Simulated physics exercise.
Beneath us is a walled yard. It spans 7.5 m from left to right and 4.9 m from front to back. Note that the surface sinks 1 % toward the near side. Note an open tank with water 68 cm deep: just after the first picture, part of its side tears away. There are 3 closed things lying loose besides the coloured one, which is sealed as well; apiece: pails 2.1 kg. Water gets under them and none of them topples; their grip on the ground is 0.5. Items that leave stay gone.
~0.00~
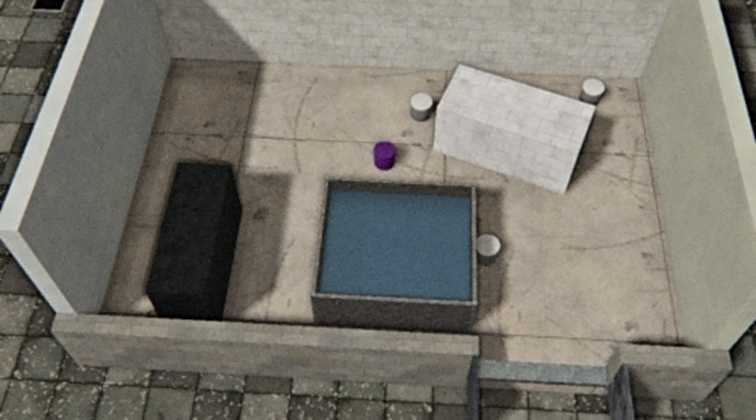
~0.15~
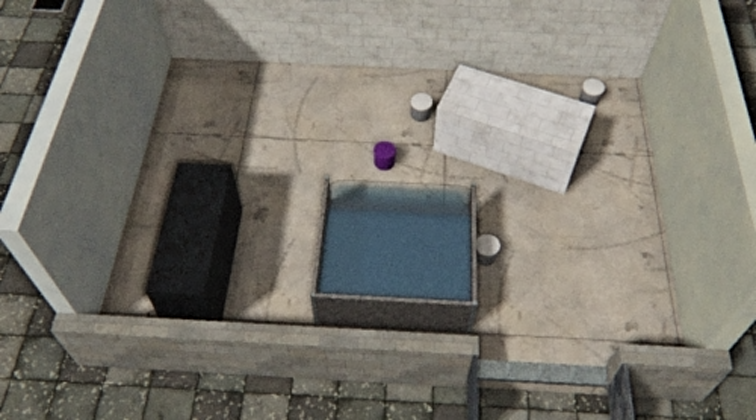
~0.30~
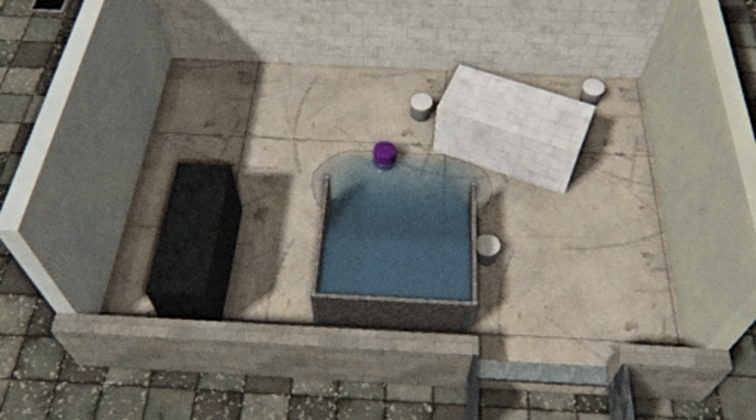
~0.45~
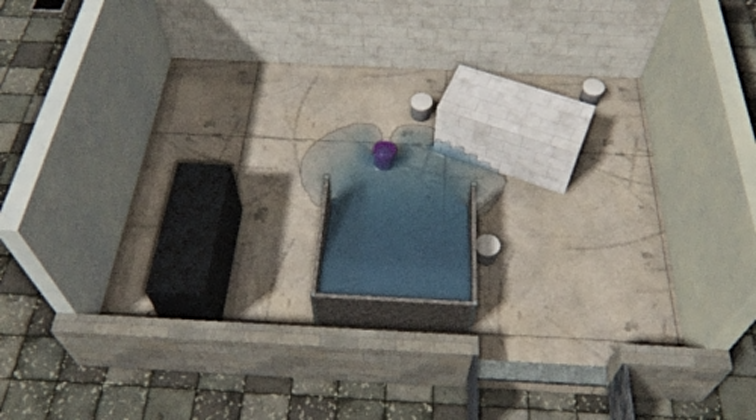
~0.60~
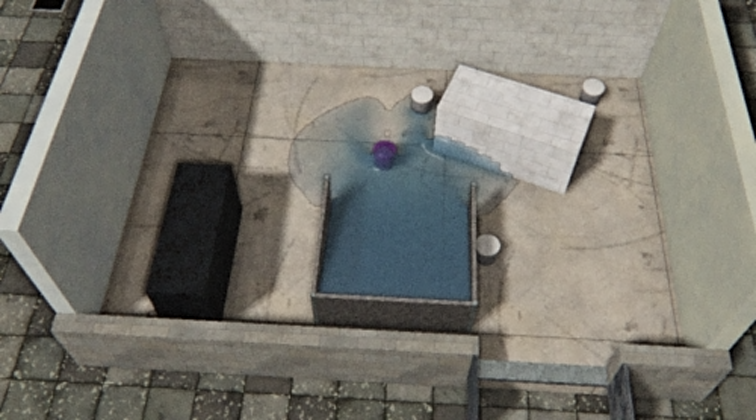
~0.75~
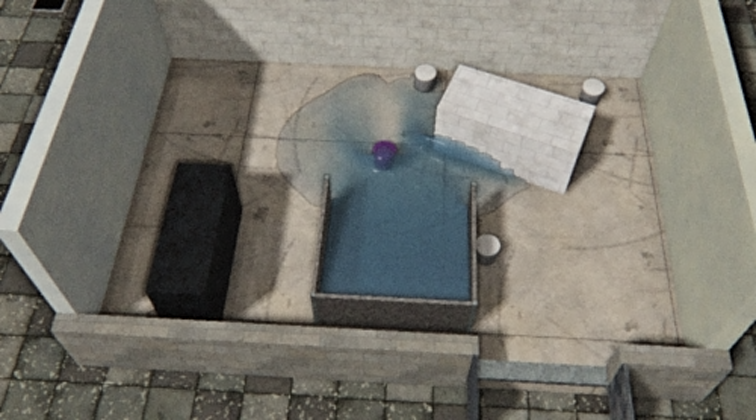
We see a walled yard with a tank of water whose far side opens, letting water spread across the floor around a purple pail that stays put, then past a white block, as one pale container shifts slightly backward.
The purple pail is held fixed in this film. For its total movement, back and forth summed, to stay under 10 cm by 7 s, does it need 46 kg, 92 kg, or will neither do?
It needs 92 kg.
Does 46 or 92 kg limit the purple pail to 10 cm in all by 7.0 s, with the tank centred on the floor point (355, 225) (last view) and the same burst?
In that case, simply put, the heavier one is needed.
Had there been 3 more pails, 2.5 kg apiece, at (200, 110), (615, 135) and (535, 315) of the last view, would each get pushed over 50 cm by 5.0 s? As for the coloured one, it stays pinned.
In order: Farther, then farther, then farther.
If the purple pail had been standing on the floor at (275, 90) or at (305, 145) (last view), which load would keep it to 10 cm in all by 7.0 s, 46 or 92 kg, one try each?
In turn: The lighter suffices; the lighter suffices.
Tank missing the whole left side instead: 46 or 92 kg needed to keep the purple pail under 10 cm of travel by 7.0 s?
Under that change, the lighter pick does it.
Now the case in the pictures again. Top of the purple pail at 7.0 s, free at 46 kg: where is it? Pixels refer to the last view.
Near (373, 111).
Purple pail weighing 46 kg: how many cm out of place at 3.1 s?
About 80 cm.
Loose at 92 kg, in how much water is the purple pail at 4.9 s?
Something like 7 centimetres.
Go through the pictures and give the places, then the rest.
The first picture shows the purple pail at (385, 150) rests on the ground; 3.2 m2 under water; 0 of 4 have shifted.
The second picture shows the purple pail at (385, 150), on the bottom; 4.3 m2 under water; 0 of 4 have shifted.
The third picture shows the purple pail at (385, 150) rests on the ground; 5.5 m2 under water; 0 of 4 have shifted.
The fourth picture shows the purple pail at (385, 150) rests on the ground; 6.7 m2 under water; 0 of 4 have shifted.
The fifth picture shows the purple pail at (385, 150), on the bottom; water covers 7.8 m2; 1 of 4 have shifted.
The sixth picture shows the purple pail at (385, 150) rests on the ground; water covers 9.3 m2; 1 of 4 have shifted.
After 1.4 s the purple pail would be 37 cm from its start with 46 kg and 0 cm from its start with 92 kg; 20 cm of water round it then.
After 3.1 s the purple pail would be 75 cm from its start with 46 kg and 0 cm from its start with 92 kg; 8 cm of water round it then.
After 4.9 s the purple pail would be 75 cm from its start with 46 kg and 0 cm from its start with 92 kg; 7 cm of water round it then.
After 7.0 s the purple pail would be 75 cm from its start with 46 kg and 0 cm from its start with 92 kg; 5 cm of water round it then.
